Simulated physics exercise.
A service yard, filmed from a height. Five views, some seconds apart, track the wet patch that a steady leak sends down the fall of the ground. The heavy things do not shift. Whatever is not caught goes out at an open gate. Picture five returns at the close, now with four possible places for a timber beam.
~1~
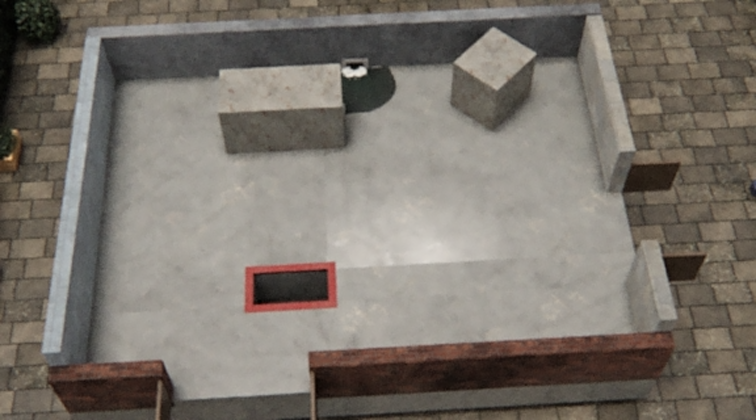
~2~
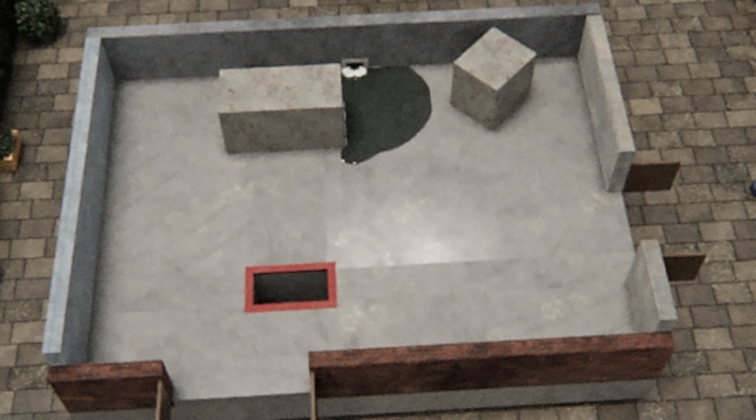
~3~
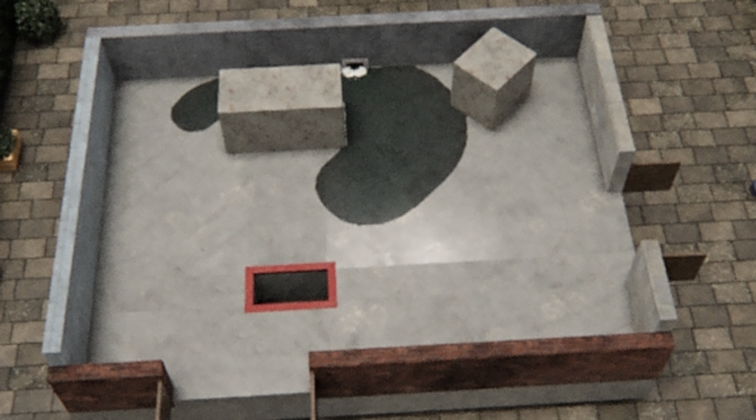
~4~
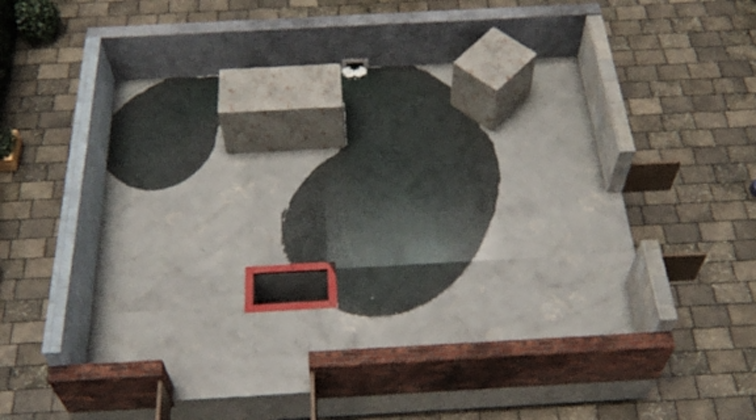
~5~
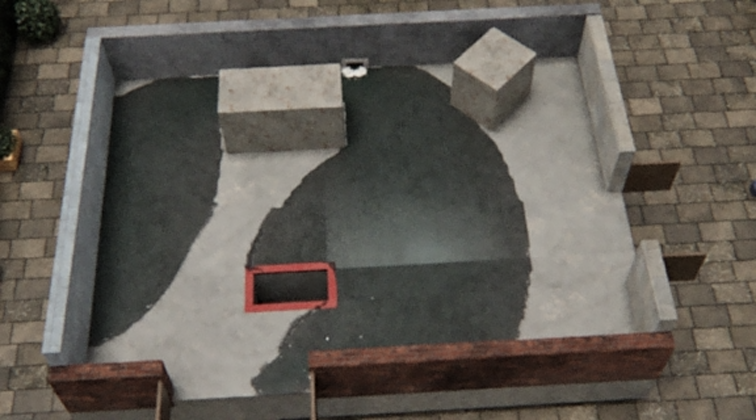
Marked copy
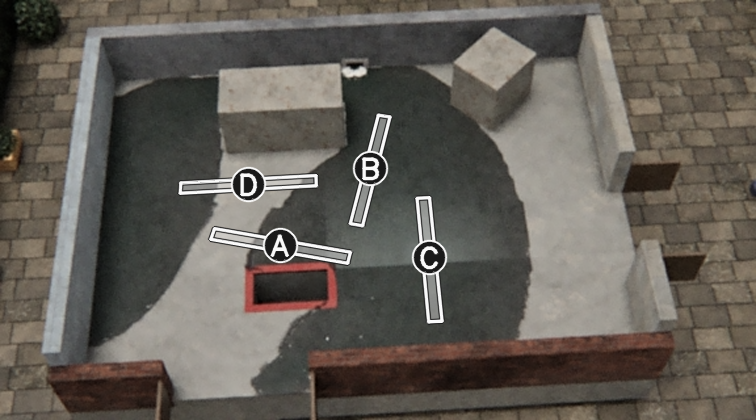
In a walled service yard seen from above, a dark wet patch spreads from an outfall at the back wall, between two pale blocks. It widens across the floor while another patch emerges left of the longer block, and both grow toward the front, the larger one reaching around the red-rimmed pit.
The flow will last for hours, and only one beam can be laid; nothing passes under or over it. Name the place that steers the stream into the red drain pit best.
It is B.
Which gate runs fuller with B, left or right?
The left one.
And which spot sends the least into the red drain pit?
A it is.
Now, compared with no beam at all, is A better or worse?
It is worse.
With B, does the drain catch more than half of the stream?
No.
On the marked copy, A from (212, 233) to (349, 257); B from (356, 224) to (384, 116); C from (435, 321) to (423, 197); D from (180, 188) to (316, 180).
With A, about 3 % of the stream goes into the red drain pit, about 95 % out by the gates.
With B, about 24 % of the stream goes into the red drain pit, about 74 % out by the gates.
With C, about 15 % of the stream goes into the red drain pit, about 83 % out by the gates.
With D, about 14 % of the stream goes into the red drain pit, about 84 % out by the gates.
